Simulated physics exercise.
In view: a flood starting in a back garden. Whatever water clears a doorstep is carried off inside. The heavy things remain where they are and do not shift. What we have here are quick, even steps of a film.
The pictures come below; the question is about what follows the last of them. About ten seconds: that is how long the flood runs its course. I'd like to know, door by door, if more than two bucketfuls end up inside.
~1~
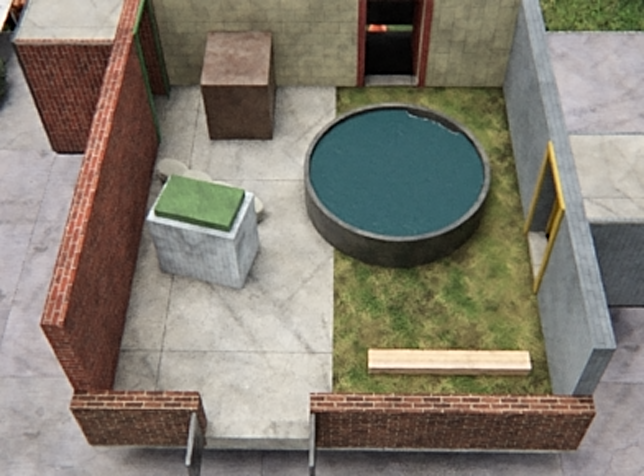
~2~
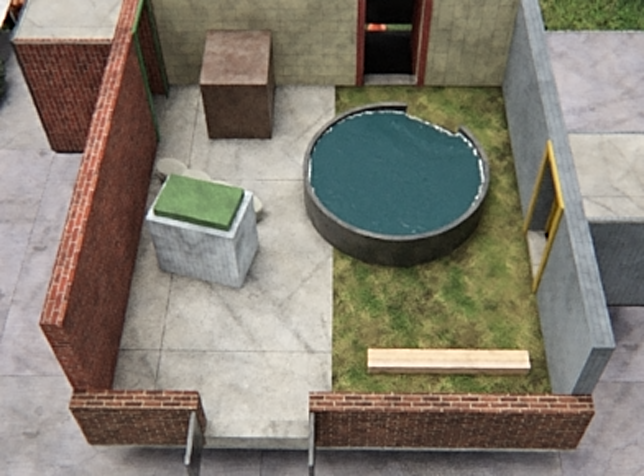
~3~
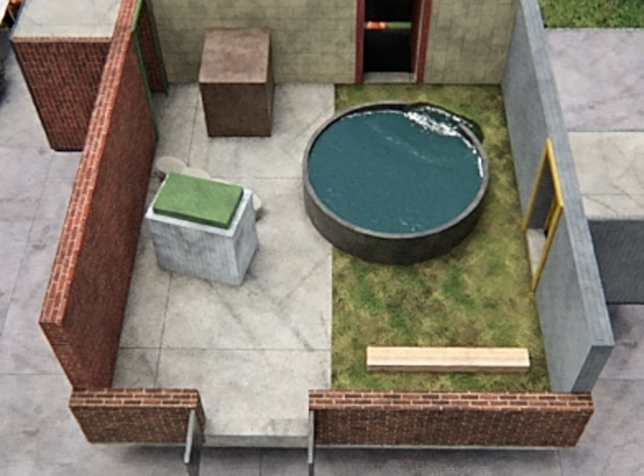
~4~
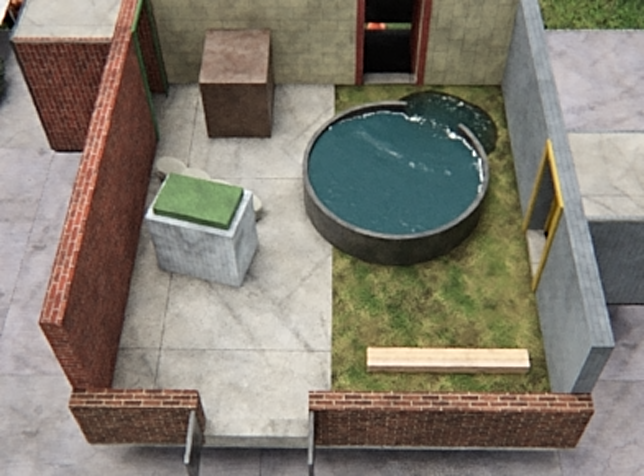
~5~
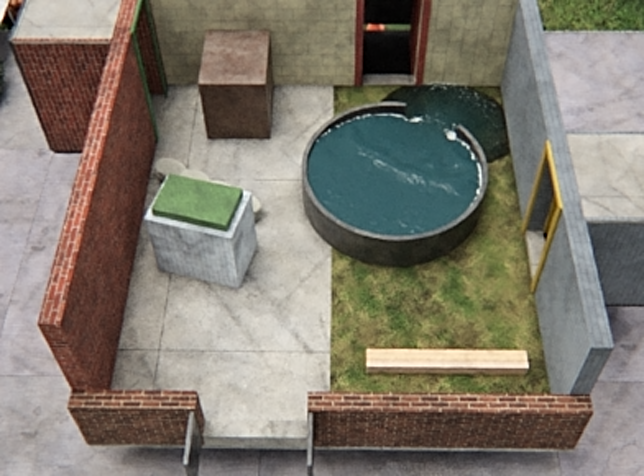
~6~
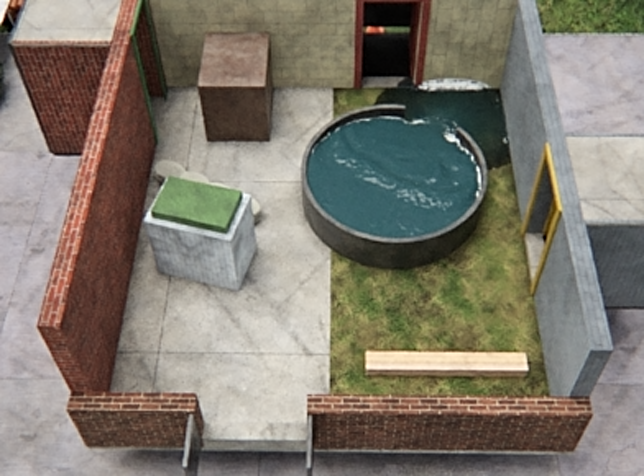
The green door sees two pails or less. The red door sees more than two pails. The yellow door sees two pails or less.
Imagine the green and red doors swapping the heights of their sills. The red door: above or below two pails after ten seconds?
Result - red crosses the line.
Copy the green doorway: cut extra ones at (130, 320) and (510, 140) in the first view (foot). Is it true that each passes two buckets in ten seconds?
In that order: Holds, floods.
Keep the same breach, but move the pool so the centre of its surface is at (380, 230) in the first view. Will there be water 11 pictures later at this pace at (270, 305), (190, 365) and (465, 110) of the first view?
Spared, spared, soaked.
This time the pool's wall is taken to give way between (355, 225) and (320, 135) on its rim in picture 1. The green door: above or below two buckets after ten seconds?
Well, green overshoots, as far as I can tell.
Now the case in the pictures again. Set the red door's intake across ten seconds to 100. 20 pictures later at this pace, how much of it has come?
Roughly 35 percent.
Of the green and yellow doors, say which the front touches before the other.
That's the one in yellow.
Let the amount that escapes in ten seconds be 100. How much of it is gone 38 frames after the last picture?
I get 65 percent.
A moment on, water covers 10 % of the floor; the green door not reached, the red door under two buckets in, the yellow door not reached.
Next, water covers 15 % of the floor; the green door not reached, the red door over two buckets in, the yellow door not reached.
Then, water covers 30 % of the floor; the green door not reached, the red door far over two buckets in, the yellow door wet at the sill, nothing in.
Later, water covers 55 % of the floor; the green door wet at the sill, nothing in, the red door far over two buckets in, the yellow door wet at the sill, nothing in.
In the end, water covers 85 % of the floor; the green door wet at the sill, nothing in, the red door far over two buckets in, the yellow door wet at the sill, nothing in.
